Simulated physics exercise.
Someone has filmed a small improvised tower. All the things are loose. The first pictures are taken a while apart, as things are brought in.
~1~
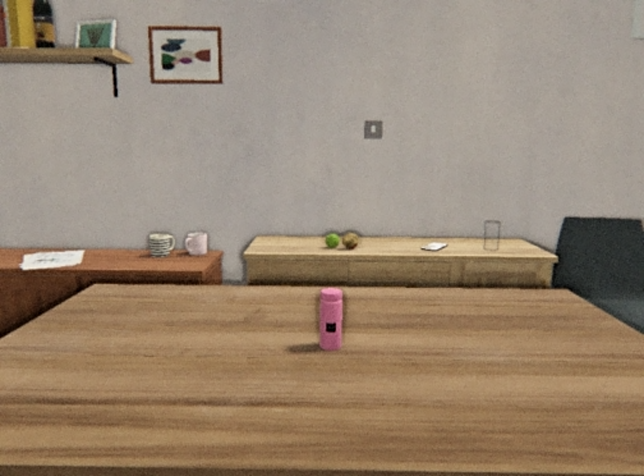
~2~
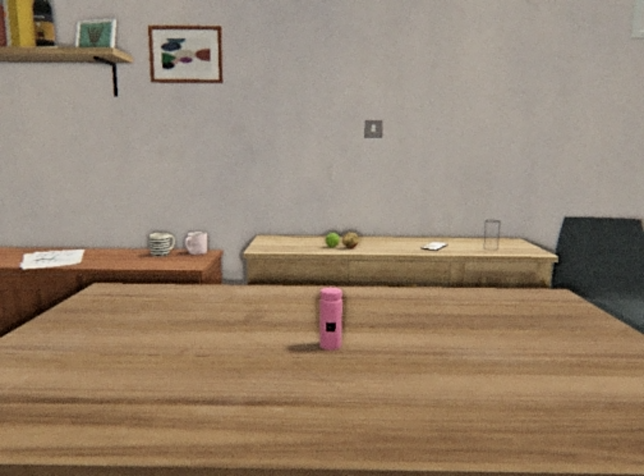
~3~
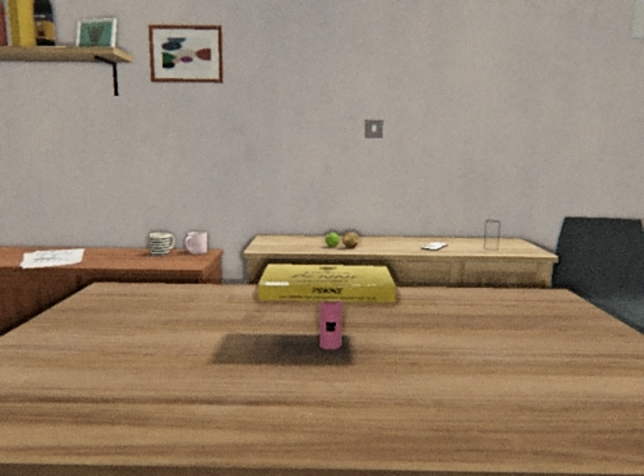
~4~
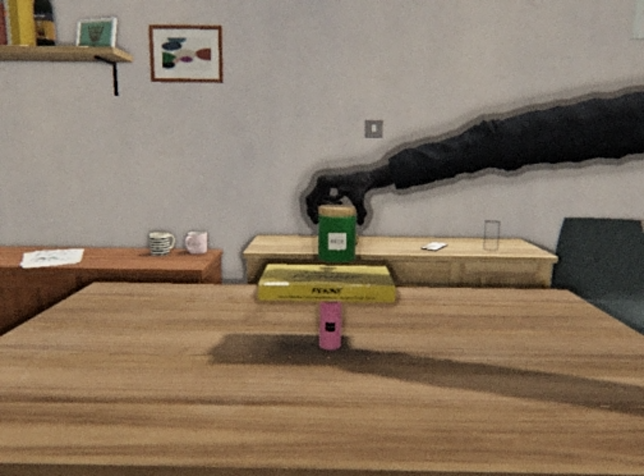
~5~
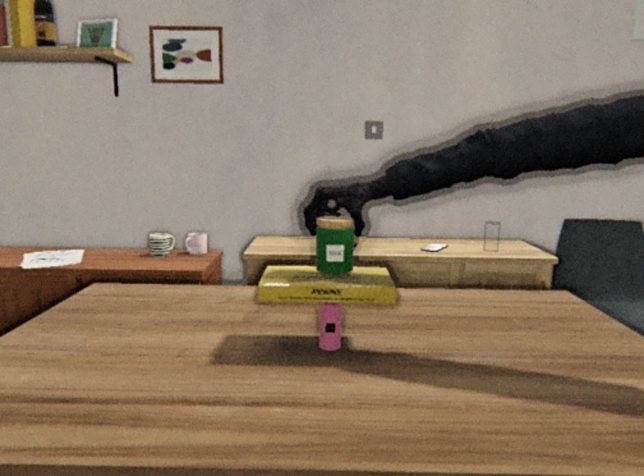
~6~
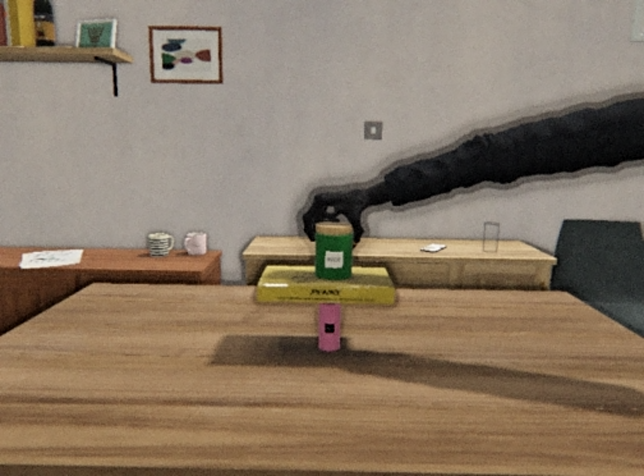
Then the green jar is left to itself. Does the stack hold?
It stays up.
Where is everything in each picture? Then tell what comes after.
The last thing is not in view yet, in the first picture.
The last thing is not in view yet, in the second picture.
The last thing is not in view yet; yellow packet (327, 282), in the third picture.
Coming down; green jar (337, 233); yellow packet (327, 282), in the fourth picture.
Coming down; green jar (335, 244); yellow packet (327, 283), in the fifth picture.
In place under the hand; green jar (334, 250); yellow packet (326, 284), in the sixth picture.
Then, 0.30 s after the last picture, nothing has stirred.
Then, 0.70 s after the last picture, green jar resting near (334, 251).
At rest, all 3 in place. Seen from the same camera at the end, green jar near (334, 251). The stack keeps its balance.
